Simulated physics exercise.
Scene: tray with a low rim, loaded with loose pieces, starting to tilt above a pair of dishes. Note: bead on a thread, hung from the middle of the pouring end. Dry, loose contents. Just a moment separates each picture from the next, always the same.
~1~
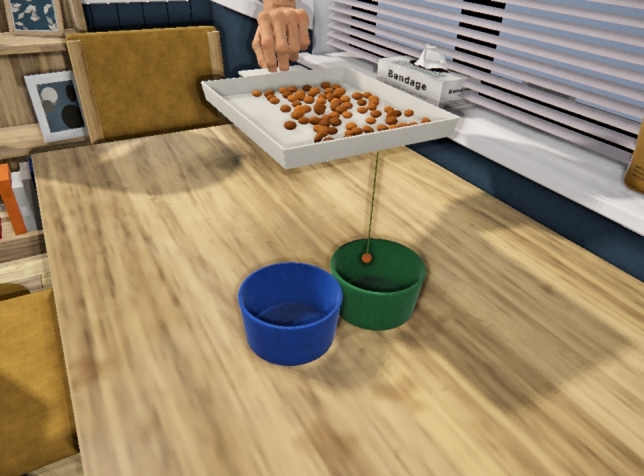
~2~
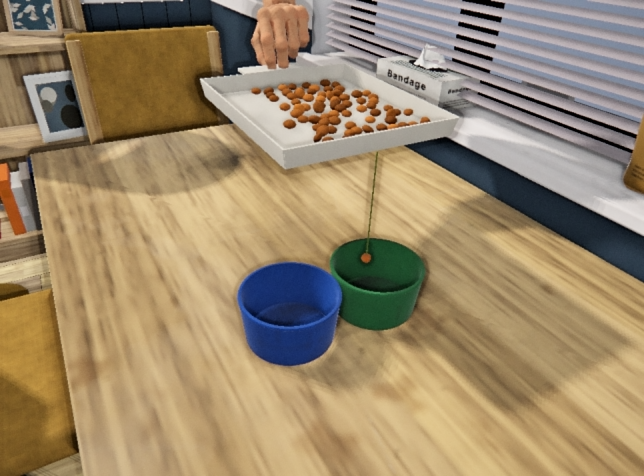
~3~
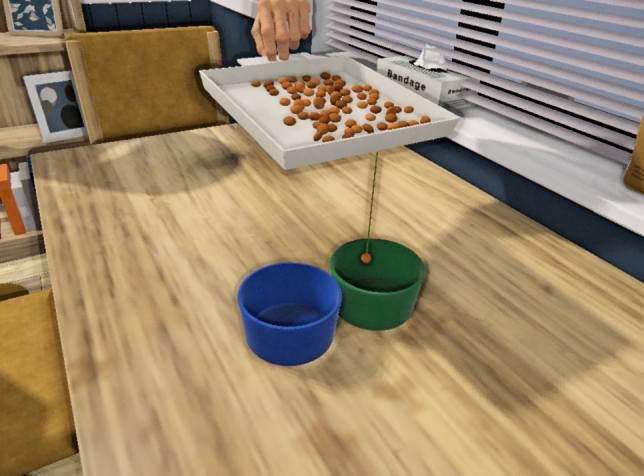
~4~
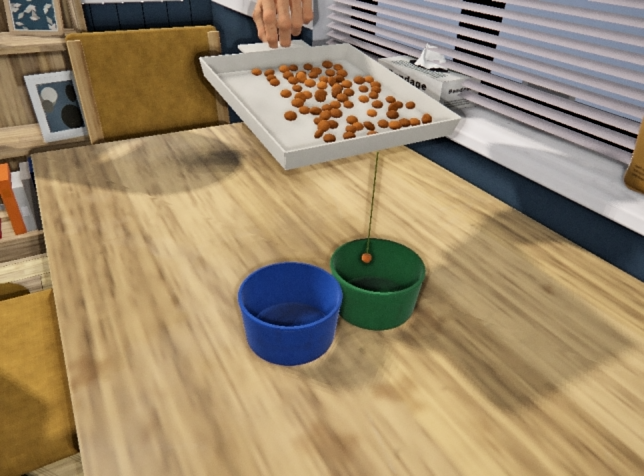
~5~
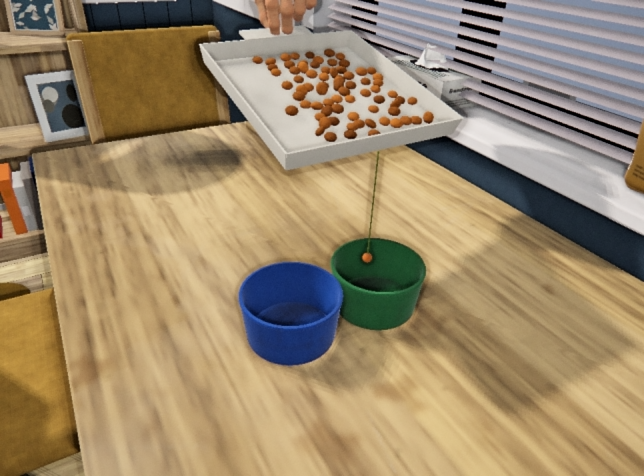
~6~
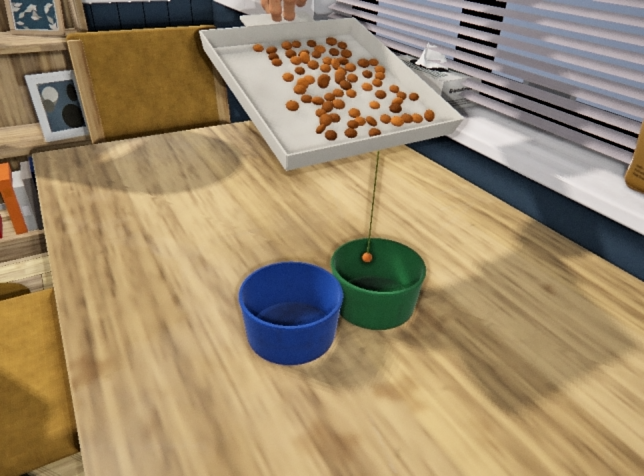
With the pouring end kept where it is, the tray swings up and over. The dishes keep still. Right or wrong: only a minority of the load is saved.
Right, only a minority is saved.
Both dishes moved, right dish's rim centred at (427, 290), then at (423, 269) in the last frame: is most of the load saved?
Held in all, by try: A larger portion, then a larger portion.
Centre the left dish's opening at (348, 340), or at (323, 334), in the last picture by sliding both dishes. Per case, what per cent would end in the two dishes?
Respectively 70 % and 90 %.
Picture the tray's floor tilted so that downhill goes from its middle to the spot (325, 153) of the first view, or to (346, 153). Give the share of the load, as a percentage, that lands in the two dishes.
Respectively 80 and 50 in a hundred.
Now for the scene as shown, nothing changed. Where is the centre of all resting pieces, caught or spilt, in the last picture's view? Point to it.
(373, 371).
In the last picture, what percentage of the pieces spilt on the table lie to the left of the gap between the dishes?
My estimate is some 20 per cent.
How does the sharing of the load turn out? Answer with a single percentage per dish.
The left dish holds 10 % and the right dish holds 10 %.
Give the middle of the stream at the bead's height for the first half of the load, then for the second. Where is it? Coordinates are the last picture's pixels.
(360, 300), then (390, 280).
Shortly afterwards, tray tipped steeply; the whole lot on the tray.
Next, tray tipped right over; the bulk on the tray; a little outside both; a little in the air.
Some moments later, tray tipped past a quarter turn; a little in the left dish; a little in the right dish; the bulk outside both.
In the end, tray tipped past a quarter turn; a little in the left dish; a little in the right dish; the bulk outside both.
